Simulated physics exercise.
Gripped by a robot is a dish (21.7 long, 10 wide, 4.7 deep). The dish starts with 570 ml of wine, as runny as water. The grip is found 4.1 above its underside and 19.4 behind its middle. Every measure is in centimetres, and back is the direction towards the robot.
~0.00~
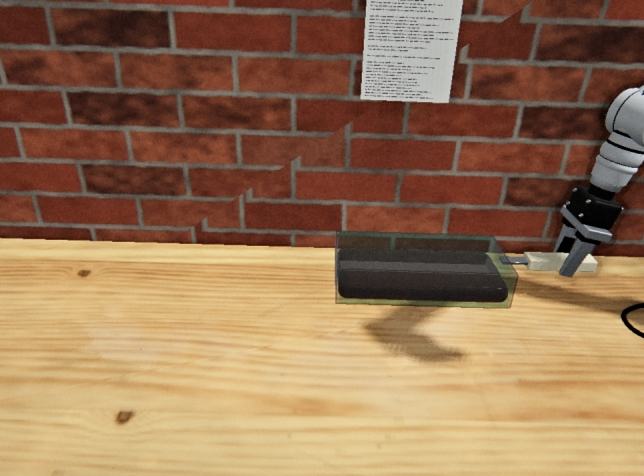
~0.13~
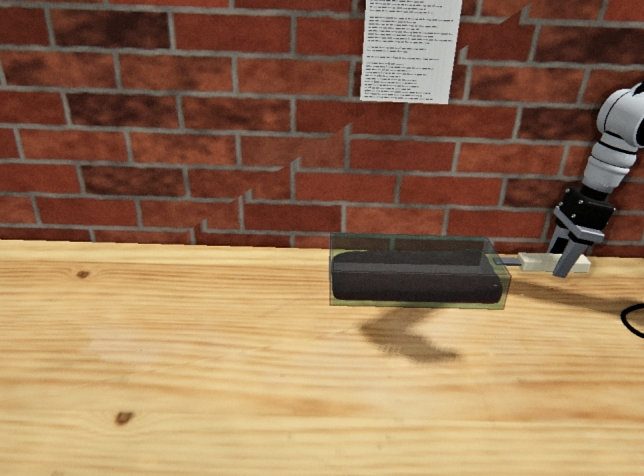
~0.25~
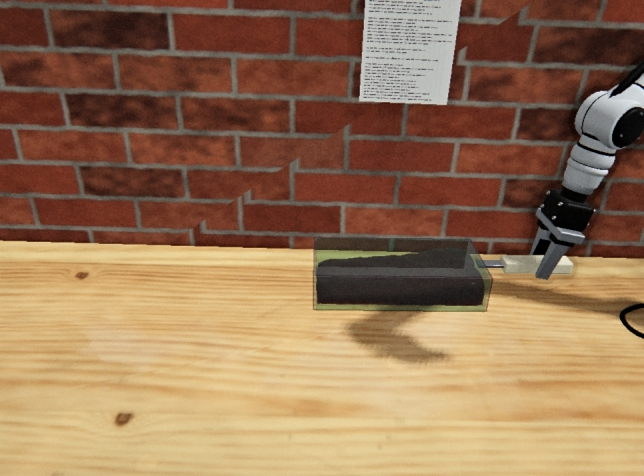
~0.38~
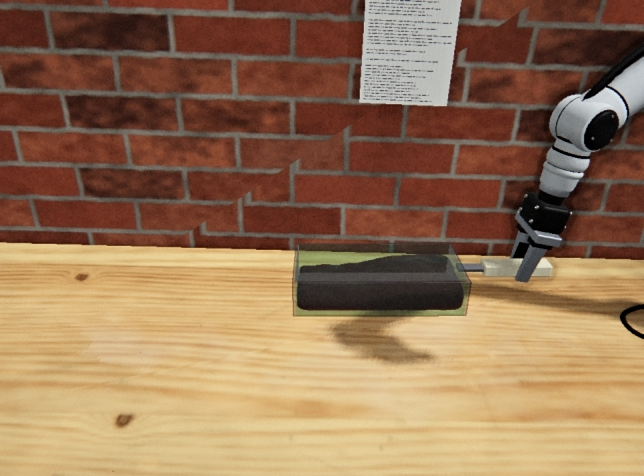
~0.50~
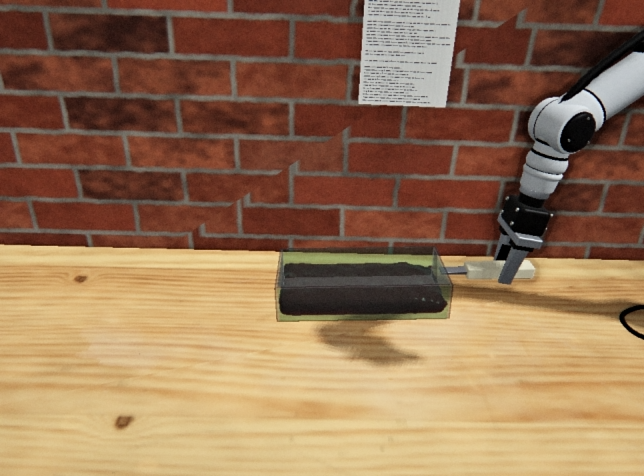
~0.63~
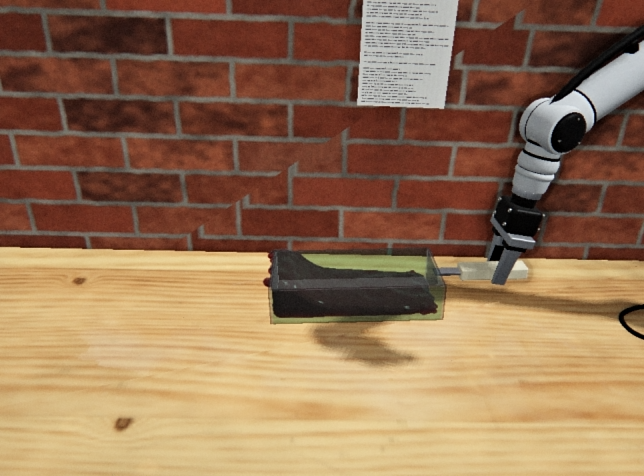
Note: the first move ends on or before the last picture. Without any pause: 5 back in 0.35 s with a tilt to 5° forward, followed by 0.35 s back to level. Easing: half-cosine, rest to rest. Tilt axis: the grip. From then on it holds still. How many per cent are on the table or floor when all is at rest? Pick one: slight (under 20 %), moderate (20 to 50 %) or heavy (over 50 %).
Slight.
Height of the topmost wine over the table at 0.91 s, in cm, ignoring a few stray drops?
18 cm.
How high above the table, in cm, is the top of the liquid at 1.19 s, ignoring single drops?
Leaving out stray drops, the liquid gets up to around 21 cm.
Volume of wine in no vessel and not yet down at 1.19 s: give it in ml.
Estimate: About 5 ml.
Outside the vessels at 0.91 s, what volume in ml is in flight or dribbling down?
I'd say around 30 ml.
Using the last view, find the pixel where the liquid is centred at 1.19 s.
Around (406, 285).
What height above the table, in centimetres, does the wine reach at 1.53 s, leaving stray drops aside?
Up to some 20 cm.
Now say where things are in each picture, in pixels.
In the first picture, dish floor at (417, 281), level; upper third of the wine around (420, 267), from x 340 to 505, top at y 250; 570 ml in the dish.
In the second picture, dish floor at (411, 283), level; upper third of the wine around (431, 269), from x 335 to 500, top at y 250.
In the third picture, dish floor at (395, 286), tilted 1° forward; upper third of the wine around (440, 271), from x 315 to 485, top at y 250.
In the fourth picture, dish floor at (376, 291), tilted 2° forward; upper third of the wine around (418, 275), from x 295 to 465, top at y 255.
In the fifth picture, dish floor at (360, 295), tilted 3° forward; upper third of the wine around (372, 281), from x 280 to 445, top at y 260.
In the sixth picture, dish floor at (354, 297), tilted 3° forward; upper third of the wine around (294, 277), from x 265 to 435, top at y 250; 570 ml in the dish.
By 0.91 s, tilted 5° forward, liquid up to 18 above the table; 515 ml in the dish, 30 ml on the table or floor, 30 ml in the air or running down outside.
By 1.19 s, tilted 2° forward, liquid up to 31 above the table; 510 ml in the dish, 60 ml on the table or floor, 5 ml in the air or running down outside.
By 1.53 s, level, liquid up to 20 above the table; 510 ml in the dish, 65 ml on the table or floor.
By 2.33 s, level, liquid up to 18 above the table; 510 ml in the dish, 65 ml on the table or floor.
Final state, 510 ml in the dish, 65 ml on the table or floor. That is 11 % on the table or floor.
